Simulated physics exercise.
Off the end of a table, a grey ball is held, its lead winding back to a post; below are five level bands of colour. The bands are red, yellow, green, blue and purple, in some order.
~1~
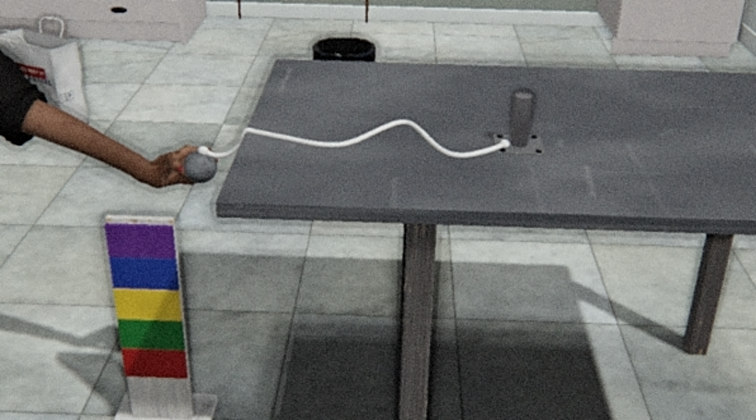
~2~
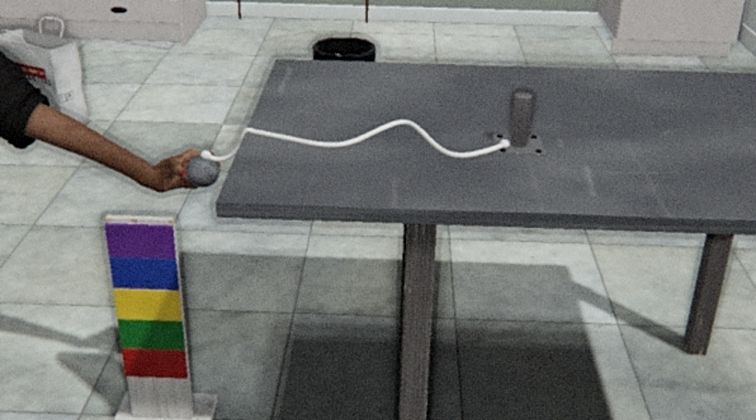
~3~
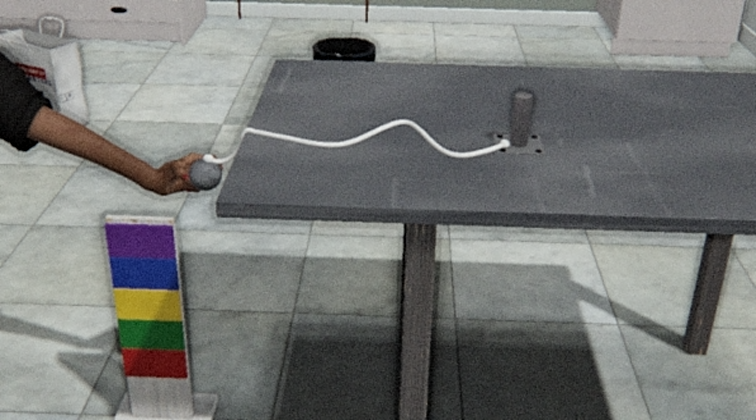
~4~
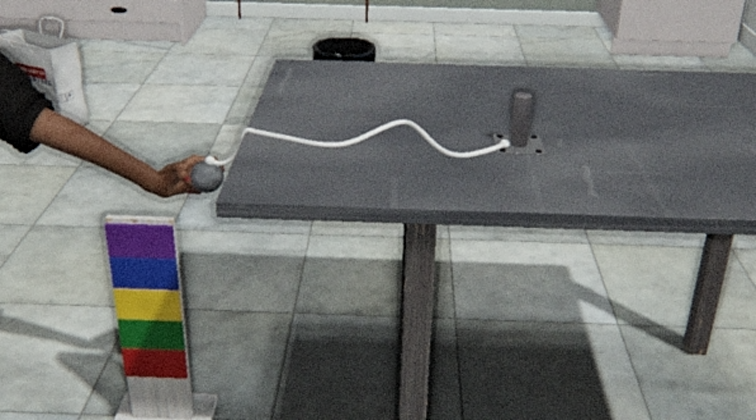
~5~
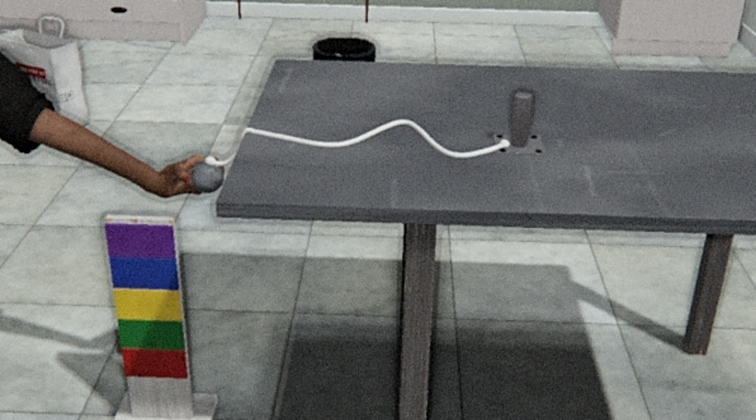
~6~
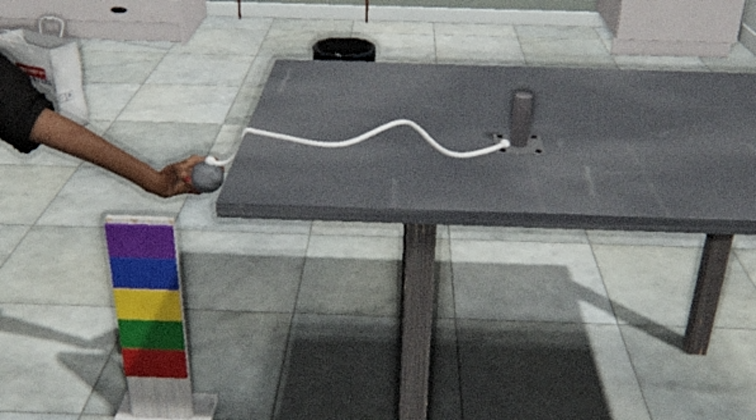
Hand holding a grey ball on a white cord shifts slightly toward the table end, then stays still beside coloured bands below.
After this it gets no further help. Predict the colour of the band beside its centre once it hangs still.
I would predict blue.
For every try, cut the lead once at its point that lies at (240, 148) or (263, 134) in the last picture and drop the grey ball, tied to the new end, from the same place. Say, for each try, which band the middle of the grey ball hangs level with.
Results, first to last: Purple; no band.
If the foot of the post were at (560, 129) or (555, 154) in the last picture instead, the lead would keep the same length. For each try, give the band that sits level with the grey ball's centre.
Result 1: Purple. Result 2: Purple.
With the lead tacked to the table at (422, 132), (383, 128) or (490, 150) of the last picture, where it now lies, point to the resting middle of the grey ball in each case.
First near (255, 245), then near (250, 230), then near (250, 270).
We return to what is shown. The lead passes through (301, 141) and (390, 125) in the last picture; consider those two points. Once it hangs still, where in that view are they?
They go to (246, 157) and to (329, 134).
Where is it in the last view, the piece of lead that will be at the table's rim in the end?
About (326, 145).
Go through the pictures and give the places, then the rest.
In the first frame, grey ball (201, 167); purple (140, 243); blue (144, 275); yellow (147, 306); green (151, 336); red (154, 365).
In the second frame, grey ball (203, 171); lead through (479, 153) (428, 138) (386, 127) (326, 145) (260, 133).
In the third frame, grey ball (206, 174).
In the fourth frame, grey ball (207, 177); lead through (479, 153) (428, 138) (386, 127) (326, 145) (260, 133).
In the fifth frame, grey ball (207, 177).
In the sixth frame, grey ball (207, 177); lead through (479, 153) (428, 138) (386, 127) (326, 145) (260, 133).
Soon after, ball near (256, 265); level with blue.
Then, ball near (234, 275); level with blue.
At rest, ball near (247, 277); level with blue. Its centre hangs level with the blue band.
